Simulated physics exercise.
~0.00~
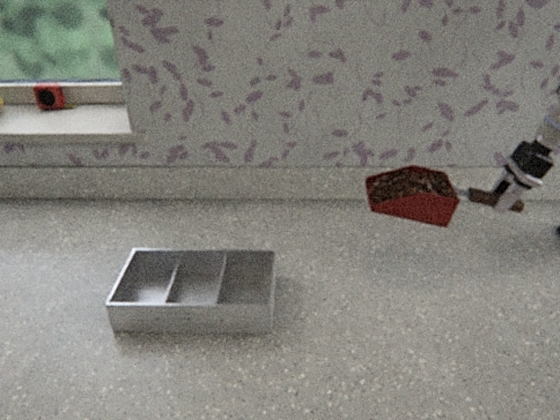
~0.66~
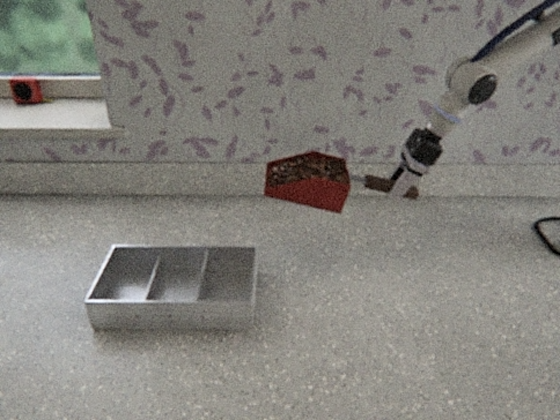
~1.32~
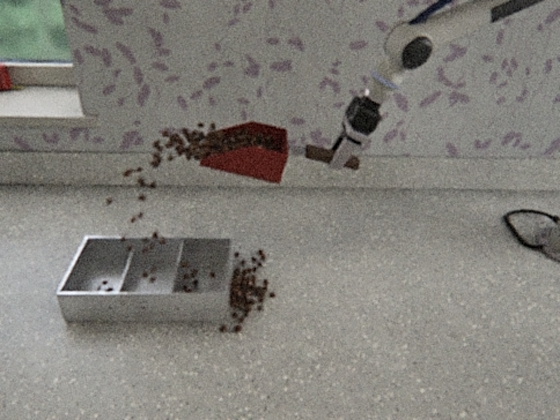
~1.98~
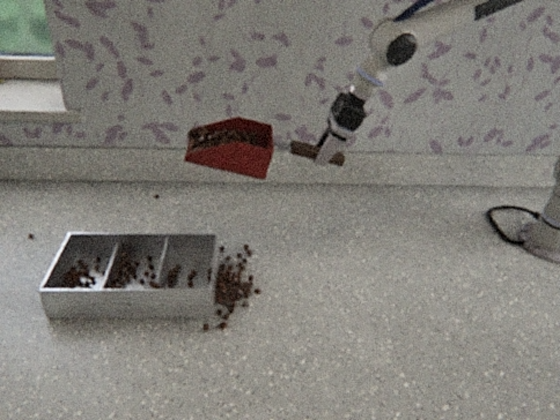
In the video, a robot arm carries a red scoop of brown pellets left toward a three-part metal tray on a speckled counter and spills some forward. Pellets scatter across all three compartments and beside the tray's right end, while many stay in the scoop.
